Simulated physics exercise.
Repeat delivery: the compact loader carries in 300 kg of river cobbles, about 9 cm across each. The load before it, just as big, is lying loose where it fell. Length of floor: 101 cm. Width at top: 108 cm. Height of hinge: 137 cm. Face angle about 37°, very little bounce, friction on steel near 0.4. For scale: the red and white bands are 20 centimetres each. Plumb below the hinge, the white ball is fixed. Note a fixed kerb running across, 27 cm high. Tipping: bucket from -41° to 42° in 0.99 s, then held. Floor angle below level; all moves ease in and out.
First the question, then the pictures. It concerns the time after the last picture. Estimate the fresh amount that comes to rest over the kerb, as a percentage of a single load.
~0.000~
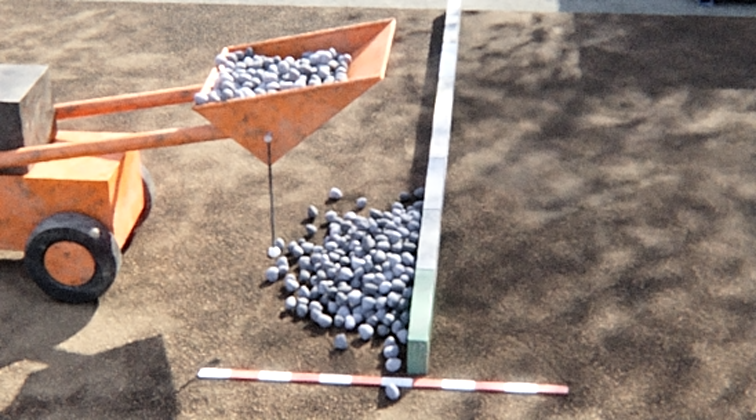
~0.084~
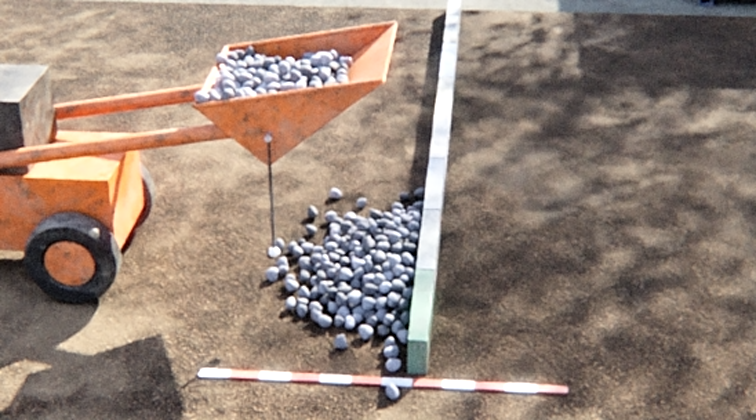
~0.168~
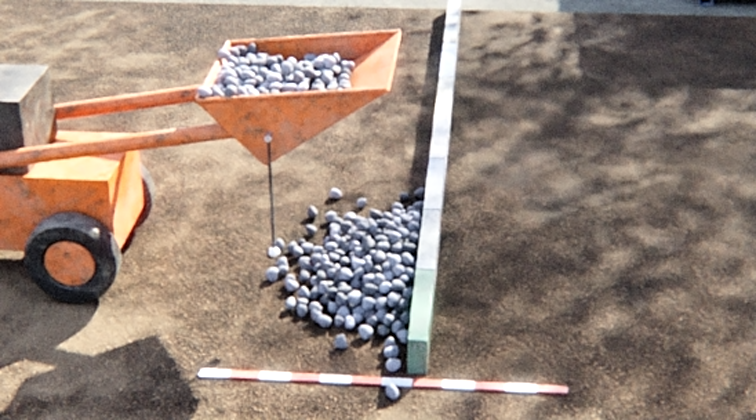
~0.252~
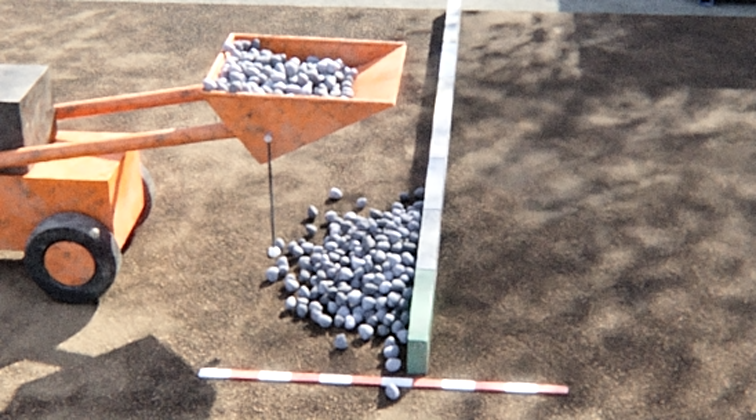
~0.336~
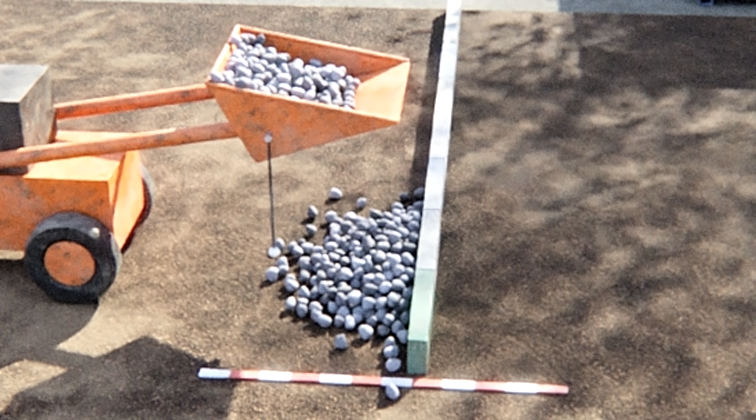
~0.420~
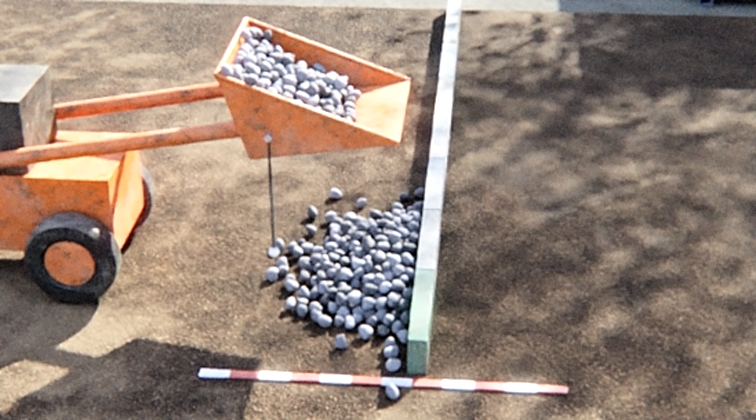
About 34 per cent of a load.
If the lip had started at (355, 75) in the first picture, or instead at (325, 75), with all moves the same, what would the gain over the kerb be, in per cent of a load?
Near 15 per cent from the first place, 5 from the second.
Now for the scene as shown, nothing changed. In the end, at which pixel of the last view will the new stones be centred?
Roughly at pixel (413, 253).
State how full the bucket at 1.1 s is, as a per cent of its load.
Held: Around 75 % of the load.
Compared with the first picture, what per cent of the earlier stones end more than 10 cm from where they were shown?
Around 5 in a hundred.
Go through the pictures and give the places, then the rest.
The first picture shows lip at (382, 77), floor tilted -41°, highest stones at (319, 64). The earlier load is highest near (388, 244), 26 cm above ground level, 101 % on this side of the kerb.
In the second picture, the bucket is at -39°, its lip at (383, 80); the top of the load is at (300, 64); the stones move at 0.1 m/s on average.
In the third picture, the bucket is at -35°, its lip at (388, 90); the top of the load is at (271, 64); the stones move at 0.2 m/s on average.
In the fourth picture, the bucket is at -28°, its lip at (394, 104); the top of the load is at (239, 58); the stones move at 0.4 m/s on average.
In the fifth picture, the bucket is at -19°, its lip at (398, 122); the top of the load is at (243, 50); the stones move at 0.4 m/s on average.
In the sixth picture, the bucket is at -9°, its lip at (399, 143); the top of the load is at (251, 45); the stones move at 0.5 m/s on average.
After 0.7 s the floor is at 29°; in per cent of one load, 100 in the bucket, 101 on this side of the kerb; the foremost stones are at (413, 268).
After 1.1 s the floor is at 42°; in per cent of one load, 74 in the bucket, 127 on this side of the kerb; the foremost stones are at (413, 264).
After 1.4 s the floor is at 42°; in per cent of one load, 12 in the bucket, 173 on this side of the kerb, 16 over the kerb; the foremost stones are at (490, 261).
After 4.1 s the floor is at 42°; in per cent of one load, 0 in the bucket, 167 on this side of the kerb, 34 over the kerb; the foremost stones are at (663, 262). Net gain over the kerb, 34.
